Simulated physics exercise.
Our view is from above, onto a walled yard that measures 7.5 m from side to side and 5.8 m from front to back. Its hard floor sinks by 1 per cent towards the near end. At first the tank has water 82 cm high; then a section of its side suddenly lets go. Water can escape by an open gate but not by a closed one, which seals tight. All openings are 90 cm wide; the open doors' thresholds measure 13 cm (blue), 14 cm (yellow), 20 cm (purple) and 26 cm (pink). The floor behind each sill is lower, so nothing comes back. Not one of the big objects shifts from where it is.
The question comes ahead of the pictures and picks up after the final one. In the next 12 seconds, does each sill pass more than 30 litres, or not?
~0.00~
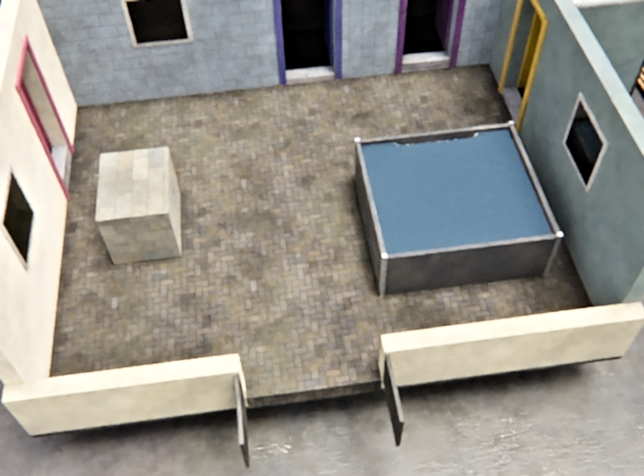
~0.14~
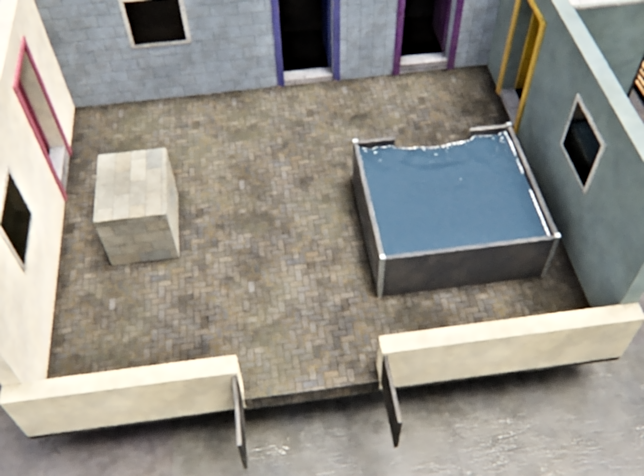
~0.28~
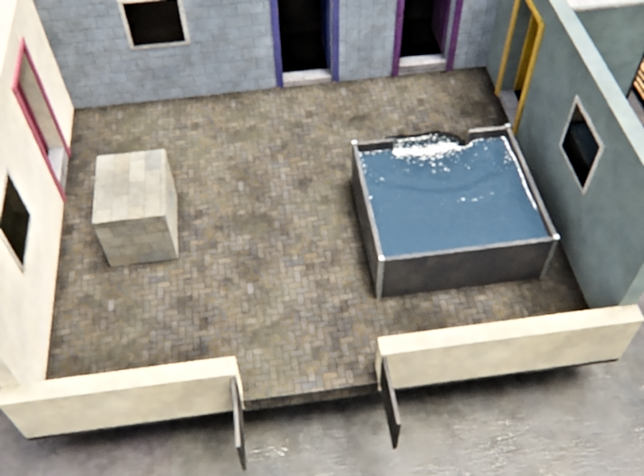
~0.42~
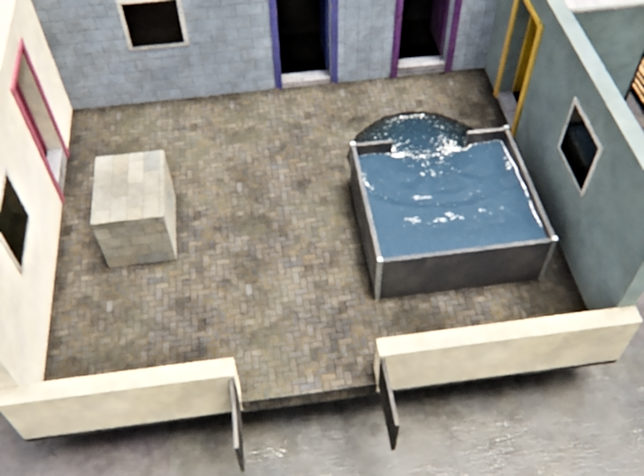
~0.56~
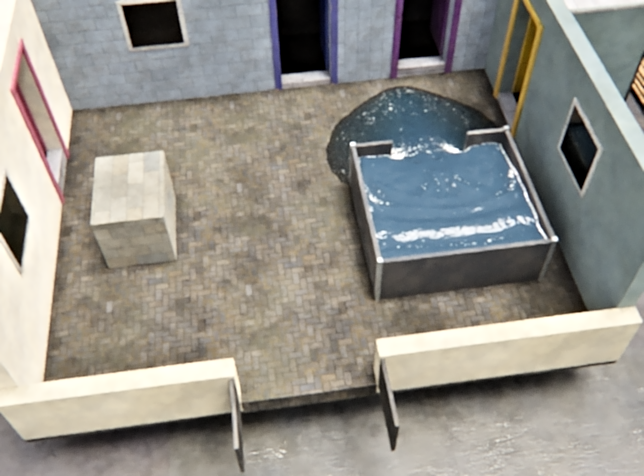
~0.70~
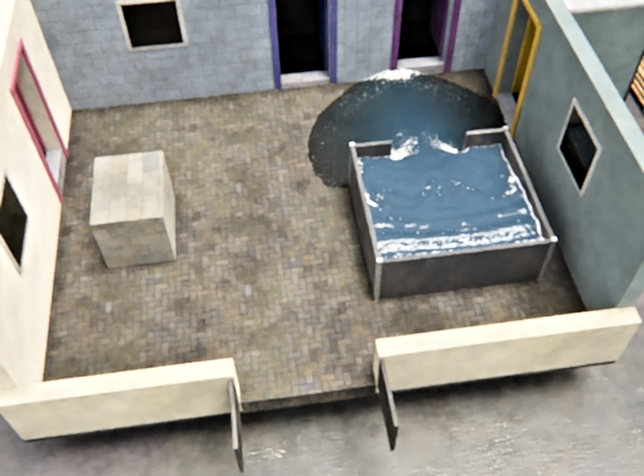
My prediction: The blue door overtops the limit; the yellow door overtops the limit; the purple door overtops the limit; the pink door remains shy of the limit.
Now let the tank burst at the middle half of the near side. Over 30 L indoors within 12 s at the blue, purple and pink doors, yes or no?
Note: Blue short of the mark, purple short of the mark, pink short of the mark.
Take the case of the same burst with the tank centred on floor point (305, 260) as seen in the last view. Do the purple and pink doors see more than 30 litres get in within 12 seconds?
So the purple door keeps within it and the pink door keeps within it.
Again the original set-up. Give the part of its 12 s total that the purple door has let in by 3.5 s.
Roughly 90%.
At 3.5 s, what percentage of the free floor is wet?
Wet share: Near 45 percent.
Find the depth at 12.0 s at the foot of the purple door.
About 7.5 cm deep.
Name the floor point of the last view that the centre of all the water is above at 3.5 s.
Pixel position near (382, 166).
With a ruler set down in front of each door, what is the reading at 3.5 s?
Blue 17 cm, yellow 23 cm, purple 26 cm, pink 16 cm.
After 1.4 s water covers 25 % of the floor and is deepest (48 cm) near (476, 70); blue door 23 cm at the sill, 3 L in, yellow door 14 cm at the sill, 0 L in, purple door 41 cm at the sill, 73 L in, pink door not reached.
After 2.2 s water covers 30 % of the floor and is deepest (44 cm) near (409, 77); blue door 24 cm at the sill, 35 L in, yellow door 21 cm at the sill, 7 L in, purple door 42 cm at the sill, 174 L in, pink door not reached.
After 3.5 s water covers 45 % of the floor and is deepest (29 cm) near (476, 70); blue door 17 cm at the sill, 69 L in, yellow door 23 cm at the sill, 56 L in, purple door 26 cm at the sill, 270 L in, pink door 16 cm at the sill, 0 L in.
After 7.0 s water covers 85 % of the floor and is deepest (21 cm) near (583, 328); blue door 12 cm at the sill, 84 L in, yellow door 13 cm at the sill, 99 L in, purple door 15 cm at the sill, 302 L in, pink door 16 cm at the sill, 0 L in.
After 12.0 s water covers 95 % of the floor and is deepest (18 cm) near (40, 412); blue door 6 cm at the sill, 84 L in, yellow door 7 cm at the sill, 100 L in, purple door 7 cm at the sill, 302 L in, pink door 10 cm at the sill, 0 L in.
